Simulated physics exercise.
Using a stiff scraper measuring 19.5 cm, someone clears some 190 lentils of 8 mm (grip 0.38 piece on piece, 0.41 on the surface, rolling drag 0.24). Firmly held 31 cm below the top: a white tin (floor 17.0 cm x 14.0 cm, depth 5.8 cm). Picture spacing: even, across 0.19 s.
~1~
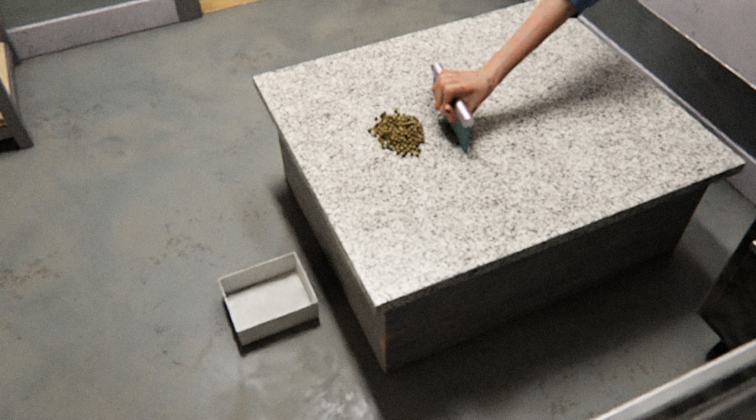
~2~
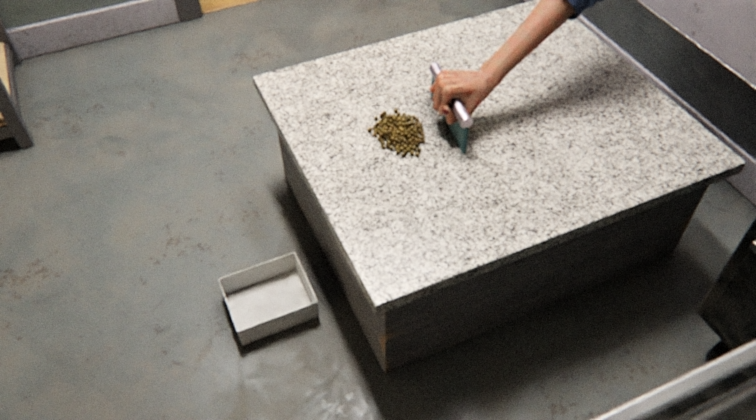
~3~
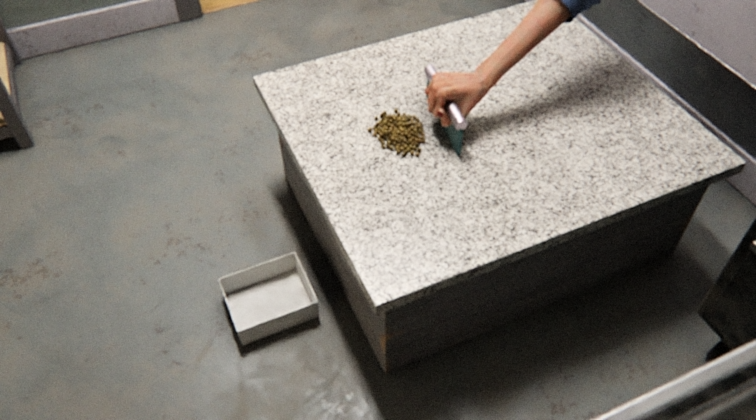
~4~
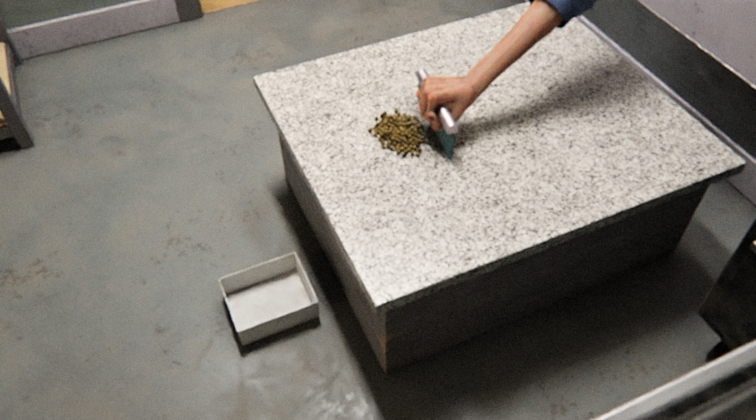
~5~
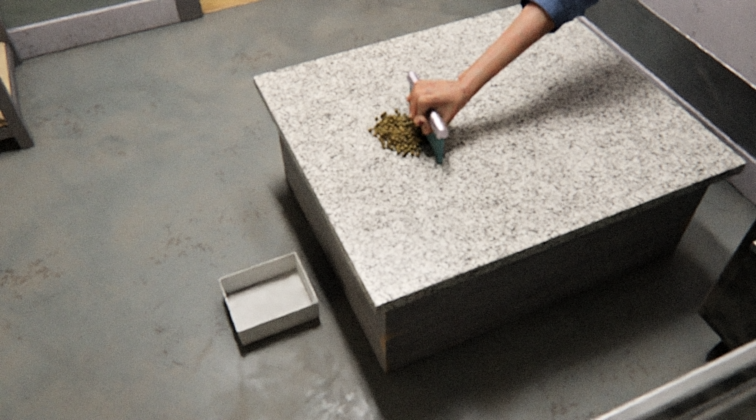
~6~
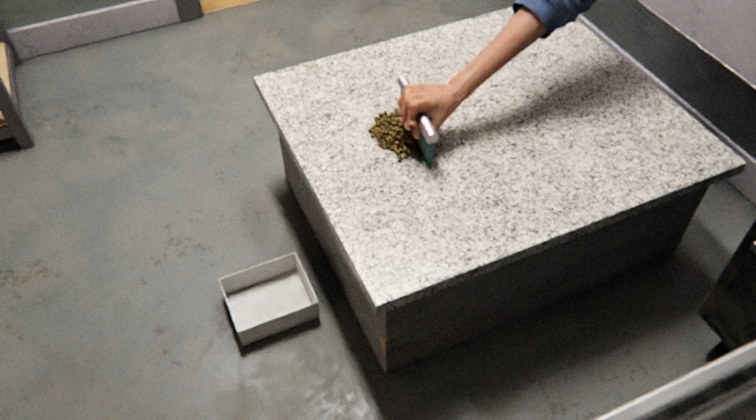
A hand holding a scraper moves it a short way left across a speckled tabletop, reaching a small pile of greenish-brown lentils and pressing into its right side, while a white tin sits still below the table's left edge.
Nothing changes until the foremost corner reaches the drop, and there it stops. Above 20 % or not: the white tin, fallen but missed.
White tin: Above; fallen but missed: Above.
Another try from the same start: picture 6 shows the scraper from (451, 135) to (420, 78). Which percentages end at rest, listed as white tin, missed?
The white tin gets 5 % and 75 % misses.
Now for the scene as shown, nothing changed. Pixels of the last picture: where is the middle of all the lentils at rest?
The centre ends up near (278, 276) in the last picture.
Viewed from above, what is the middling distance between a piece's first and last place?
Some 32 cm.
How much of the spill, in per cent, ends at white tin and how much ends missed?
The white tin catches 45 %, and 25 % is missed.
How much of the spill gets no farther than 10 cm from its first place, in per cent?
About 5 %.
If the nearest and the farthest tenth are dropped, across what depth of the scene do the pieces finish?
22 cm.
Then, 0.22 s after the last picture, scraper 22 cm from its start, spill 18 cm wide; still on top 100 %.
Then, 0.44 s after the last picture, scraper 31 cm from its start, spill 20 cm wide; off the edge, not caught 40 %, still on top 60 %.
Then, 0.63 s after the last picture, scraper 31 cm from its start, spill 21 cm wide; white tin 45 %, off the edge, not caught 25 %, still on top 30 %.
In the end, white tin 45 %, fallen but missed 25 %, still on top 30 %.
